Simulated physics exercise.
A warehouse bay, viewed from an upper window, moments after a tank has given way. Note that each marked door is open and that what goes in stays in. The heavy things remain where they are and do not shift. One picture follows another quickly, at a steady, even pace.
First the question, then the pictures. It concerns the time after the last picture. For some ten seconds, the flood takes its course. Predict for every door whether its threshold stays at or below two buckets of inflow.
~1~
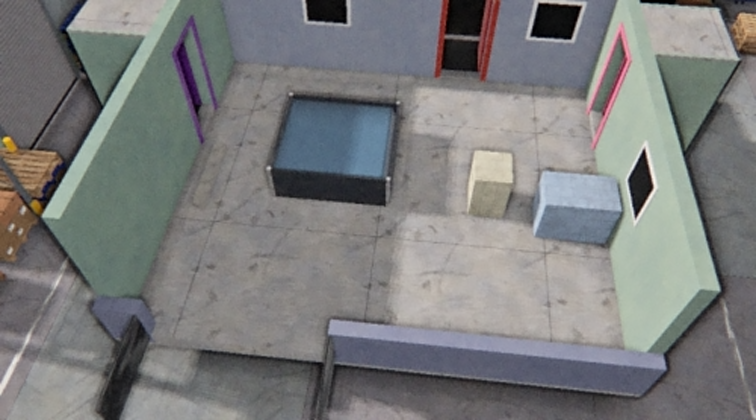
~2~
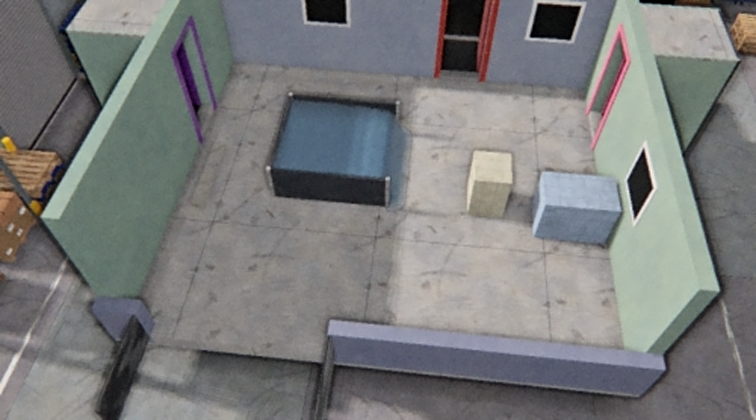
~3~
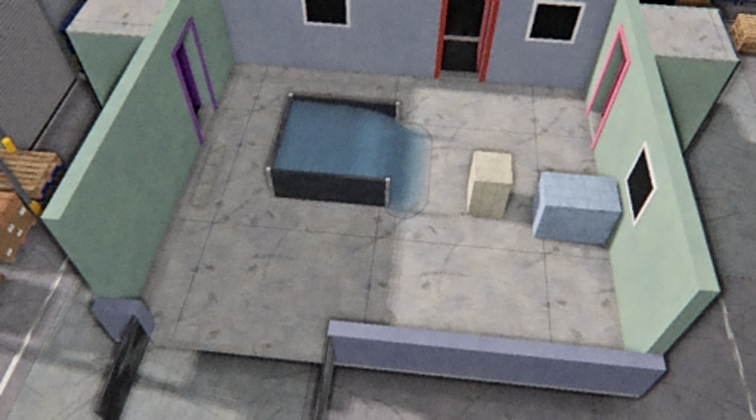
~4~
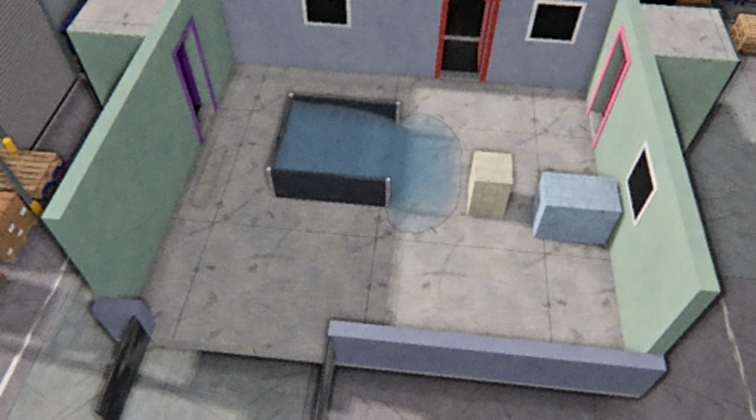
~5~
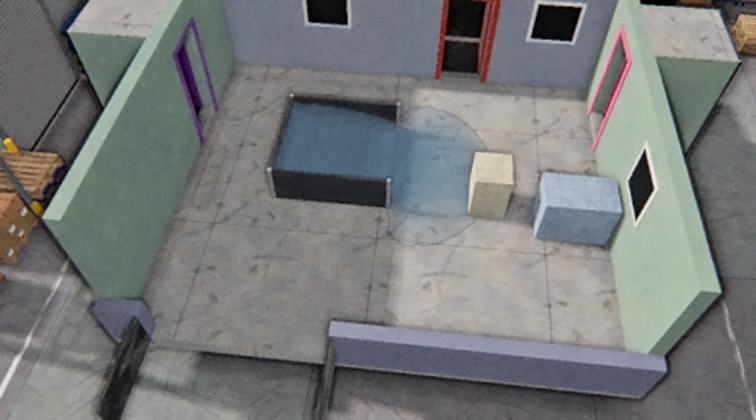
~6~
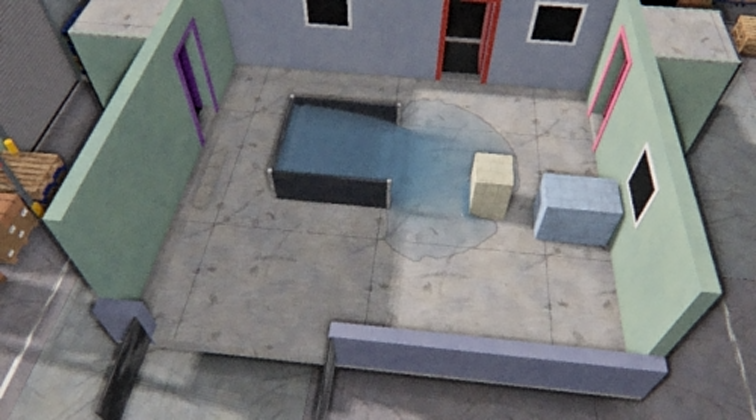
The purple door stays at or below. The red door goes above two buckets. The pink door goes above two buckets.
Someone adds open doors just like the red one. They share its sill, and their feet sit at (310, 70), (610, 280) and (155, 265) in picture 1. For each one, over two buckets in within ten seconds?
First falls short, then tops the limit, then falls short.
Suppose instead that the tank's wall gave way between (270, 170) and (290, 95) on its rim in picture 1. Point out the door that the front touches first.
I'd go with the door marked purple.
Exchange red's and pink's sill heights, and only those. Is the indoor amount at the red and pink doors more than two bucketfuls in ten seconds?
Result - red door never crosses the line, pink door crosses the line.
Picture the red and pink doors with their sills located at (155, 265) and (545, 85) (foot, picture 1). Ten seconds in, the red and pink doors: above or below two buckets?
Note: Red door remains short of it; pink door crosses the line.
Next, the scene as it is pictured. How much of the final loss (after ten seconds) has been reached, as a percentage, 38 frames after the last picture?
By then, close to 65 % of it.
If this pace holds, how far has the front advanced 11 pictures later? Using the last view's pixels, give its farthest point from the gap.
The farthest wet spot is near (624, 342).
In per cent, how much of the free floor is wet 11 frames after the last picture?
45 %.
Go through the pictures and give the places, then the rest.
Still water in the water tank at (337, 138), in the first picture.
Water pours out at (391, 159) and has run to (399, 128), in the second picture.
The front is at (405, 216), out from the gap at (391, 160), in the third picture.
Water pours out at (391, 161) and has run to (427, 226), in the fourth picture.
Water pours out at (392, 162) and has run to (467, 129), in the fifth picture.
Water pours out at (392, 163) and has run to a hidden place, in the sixth picture.
A moment on, water covers 30 % of the floor; the purple door not reached, the red door not reached, the pink door wet at the sill, nothing in.
Next, water covers 45 % of the floor; the purple door not reached, the red door wet at the sill, nothing in, the pink door under two buckets in.
Then, water covers 50 % of the floor; the purple door not reached, the red door under two buckets in, the pink door over two buckets in.
Later, water covers 65 % of the floor; the purple door not reached, the red door over two buckets in, the pink door far over two buckets in.
In the end, water covers 95 % of the floor; the purple door wet at the sill, nothing in, the red door over two buckets in, the pink door far over two buckets in.
